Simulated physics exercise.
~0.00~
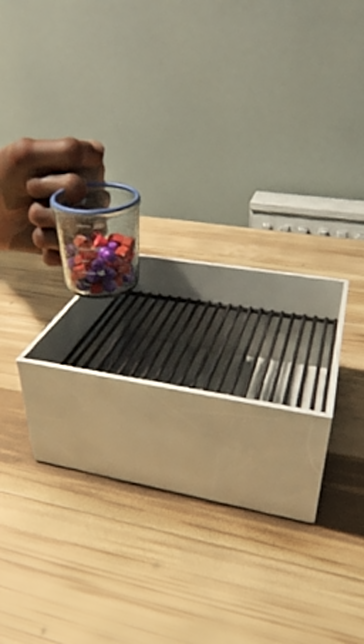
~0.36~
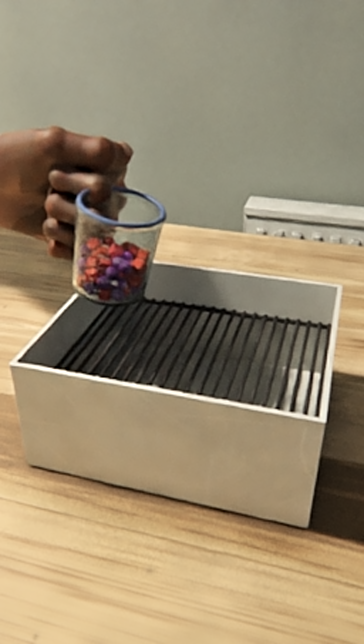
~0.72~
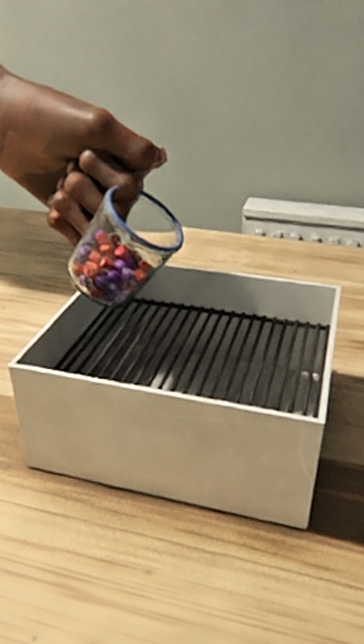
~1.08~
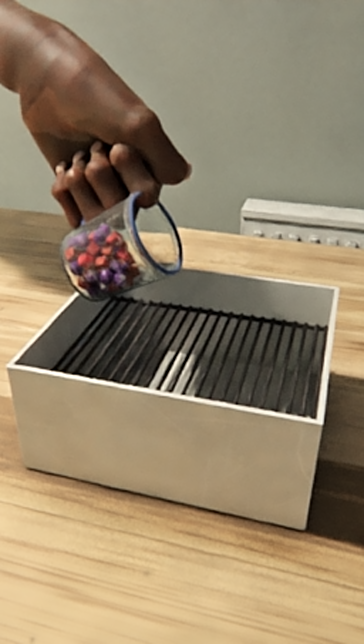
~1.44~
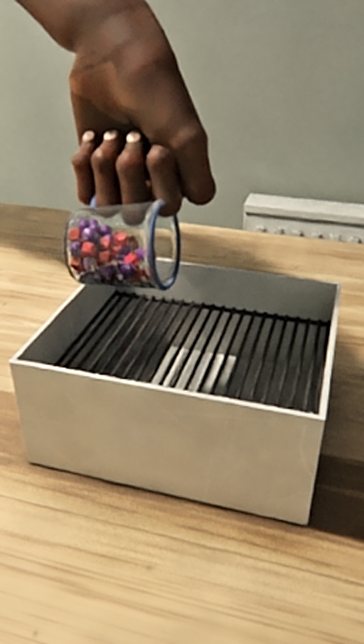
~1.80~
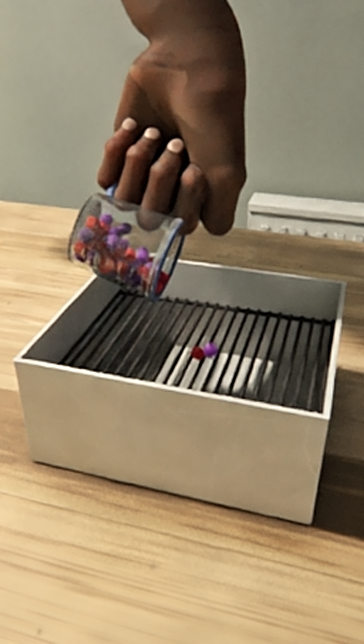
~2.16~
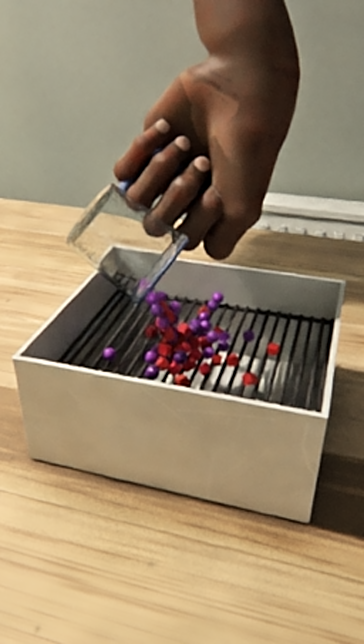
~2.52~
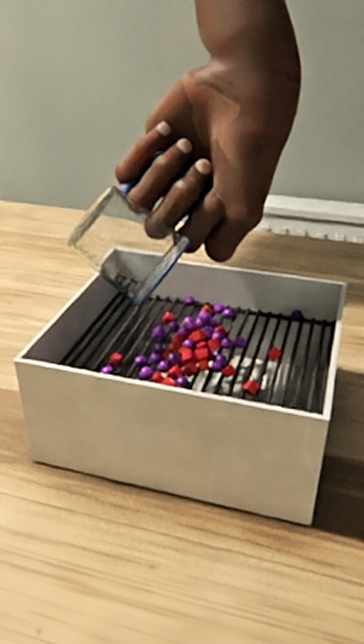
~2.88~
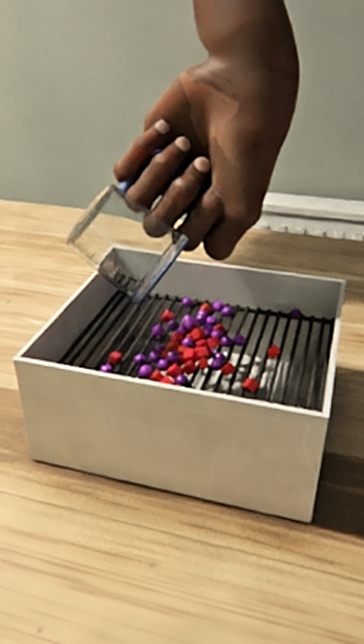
A hand tilted a clear, blue-rimmed cup of purple and red pieces over a white box with dark wires across it, tipping it until they all tumbled out, and both colours ended up scattered in a loose pile on top of the wires.
